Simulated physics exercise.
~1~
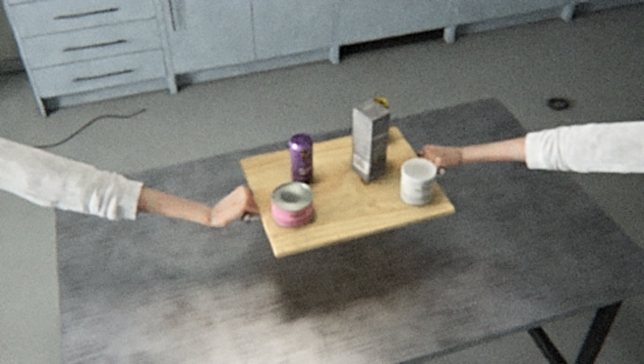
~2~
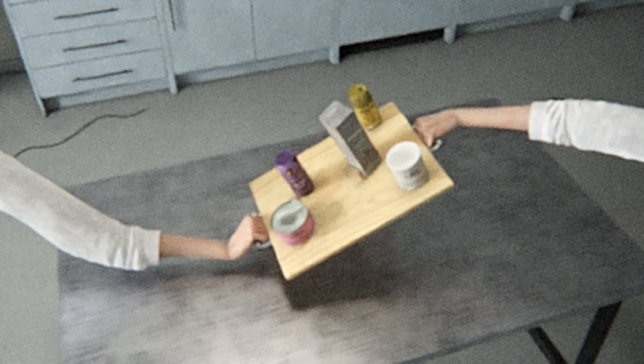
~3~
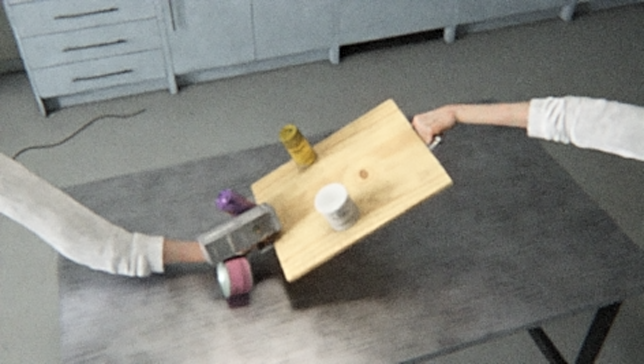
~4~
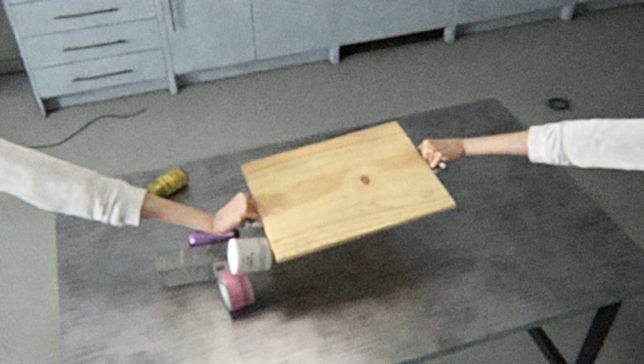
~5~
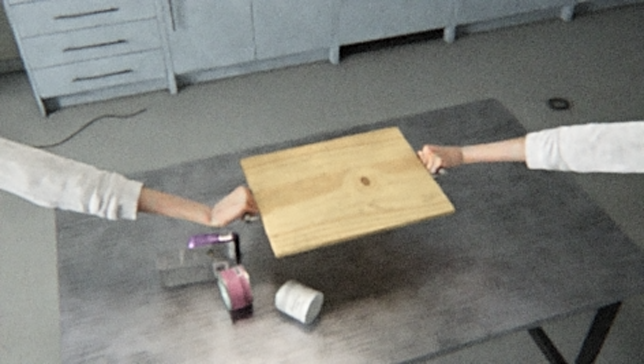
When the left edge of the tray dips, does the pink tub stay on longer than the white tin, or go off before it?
The pink tub goes off first, over the lowered left edge, while the white tin is still on the tray. The tin follows it off later.
